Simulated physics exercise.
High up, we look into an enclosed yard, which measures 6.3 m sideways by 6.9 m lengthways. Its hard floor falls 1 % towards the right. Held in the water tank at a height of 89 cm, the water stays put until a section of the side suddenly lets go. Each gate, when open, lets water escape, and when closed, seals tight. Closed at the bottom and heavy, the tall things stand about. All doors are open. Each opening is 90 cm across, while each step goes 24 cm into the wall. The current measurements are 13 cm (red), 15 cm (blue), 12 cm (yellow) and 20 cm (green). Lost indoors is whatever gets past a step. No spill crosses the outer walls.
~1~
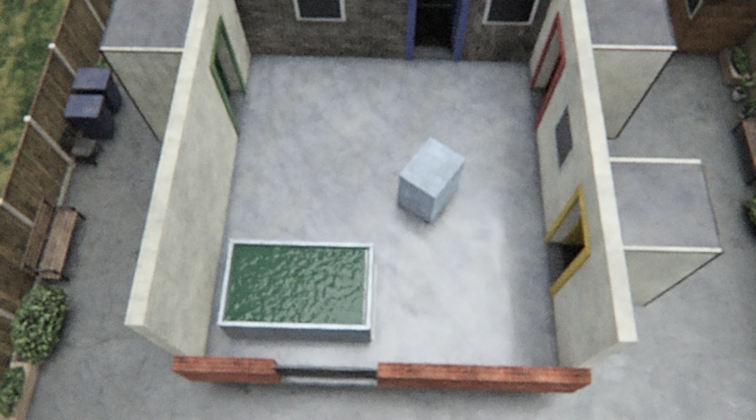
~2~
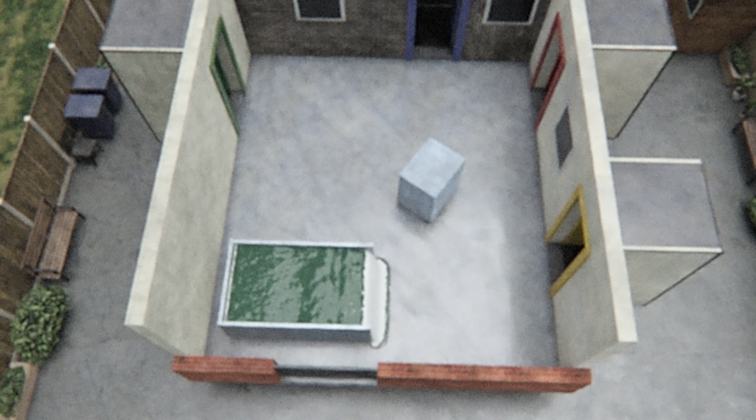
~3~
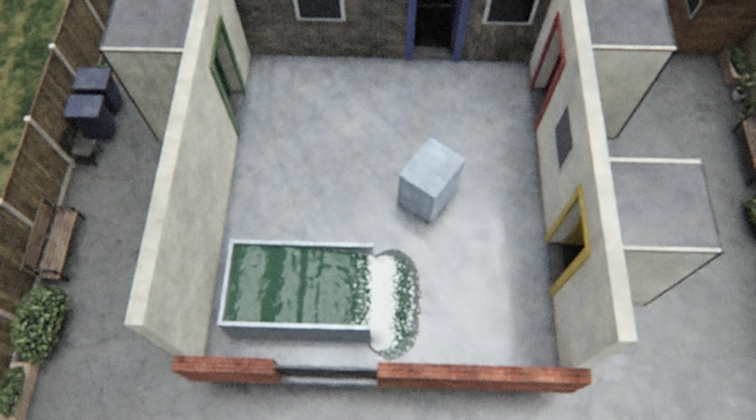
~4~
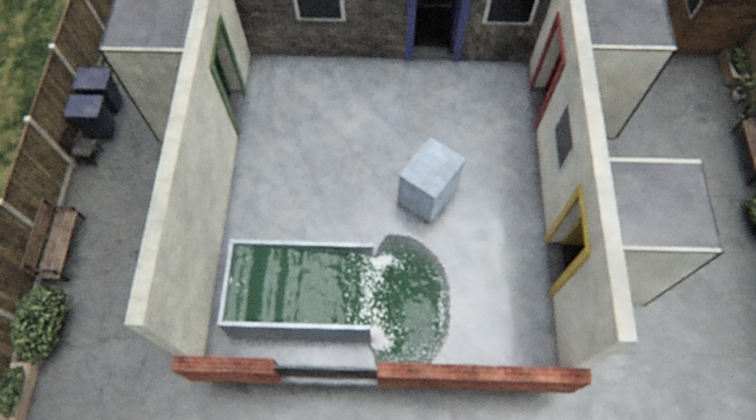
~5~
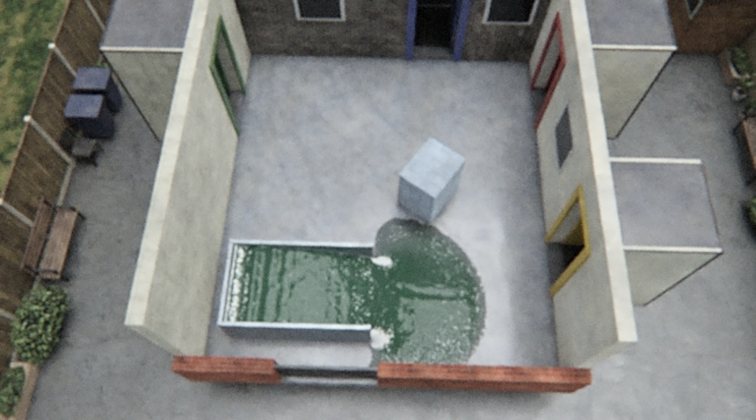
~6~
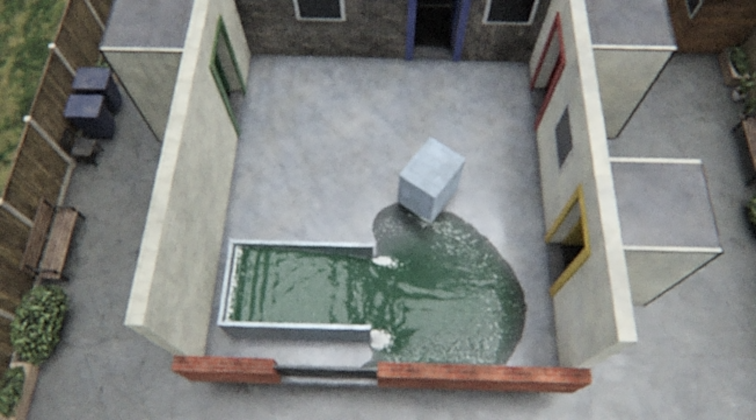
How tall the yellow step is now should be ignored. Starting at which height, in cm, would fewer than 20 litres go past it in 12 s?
Starting at roughly 33 cm.
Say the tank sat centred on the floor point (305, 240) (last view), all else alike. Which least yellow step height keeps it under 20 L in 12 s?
Then it needs to be around 37 cm high.
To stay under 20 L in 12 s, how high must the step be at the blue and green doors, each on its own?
About 14.0 cm at blue and 8.0 cm at green.
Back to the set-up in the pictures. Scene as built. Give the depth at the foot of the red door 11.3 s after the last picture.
Depth: Near 9.0 cm.
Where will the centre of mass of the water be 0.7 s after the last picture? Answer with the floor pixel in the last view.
I'd say around (375, 304).
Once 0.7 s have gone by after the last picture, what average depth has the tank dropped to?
The mean depth is roughly 45 cm.
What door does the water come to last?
Coming last is the green one.
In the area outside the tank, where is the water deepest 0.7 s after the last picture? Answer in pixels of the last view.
Look close to (550, 365).
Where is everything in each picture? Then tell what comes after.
The water tank at (298, 284) is whole and still, 89 cm deep; the yellow door at (565, 247) is dry, in the first picture.
The gap is at (369, 295), the front 0.3 m out at (385, 336); the back of the water tank holds 89 cm, in the second picture.
The front is at (415, 327), 0.8 m from the gap at (369, 297); 1.3 m2 of floor is wet, 89 cm left at the back, in the third picture.
Water pours out at (369, 297) and has run 1.4 m, to (444, 328); about 12 cm deep outside, 86 cm at the back, in the fourth picture.
The gap is at (369, 298), the front 2.0 m out at (481, 323); the back of the water tank holds 77 cm, in the fifth picture.
Water pours out at (369, 298) and has run 2.8 m, to (520, 321); about 7 cm deep outside, 75 cm at the back; 0.8 m in a straight line remain to the yellow door at (565, 247), in the sixth picture.
Then, 0.7 s after the last picture water covers 30 % of the floor, deepest (58 cm) near (550, 365); 27 cm at the yellow door, 45 litres in over its 12 cm step.
Then, 2.3 s after the last picture water covers 40 % of the floor, deepest (37 cm) near (549, 355); 26 cm at the yellow door, 269 litres in over its 12 cm step.
Then, 11.3 s after the last picture water covers 100 % of the floor, deepest (12 cm) near (203, 364); 7 cm at the yellow door, 336 litres in over its 12 cm step.
At the yellow door as built, the water peaked near 37 cm, 1.3 s after the last picture.
With a step of 28 cm, 61 litres would have come in within the 12 s; with 38 cm, 4 litres. So under 20 litres takes about 33 cm.
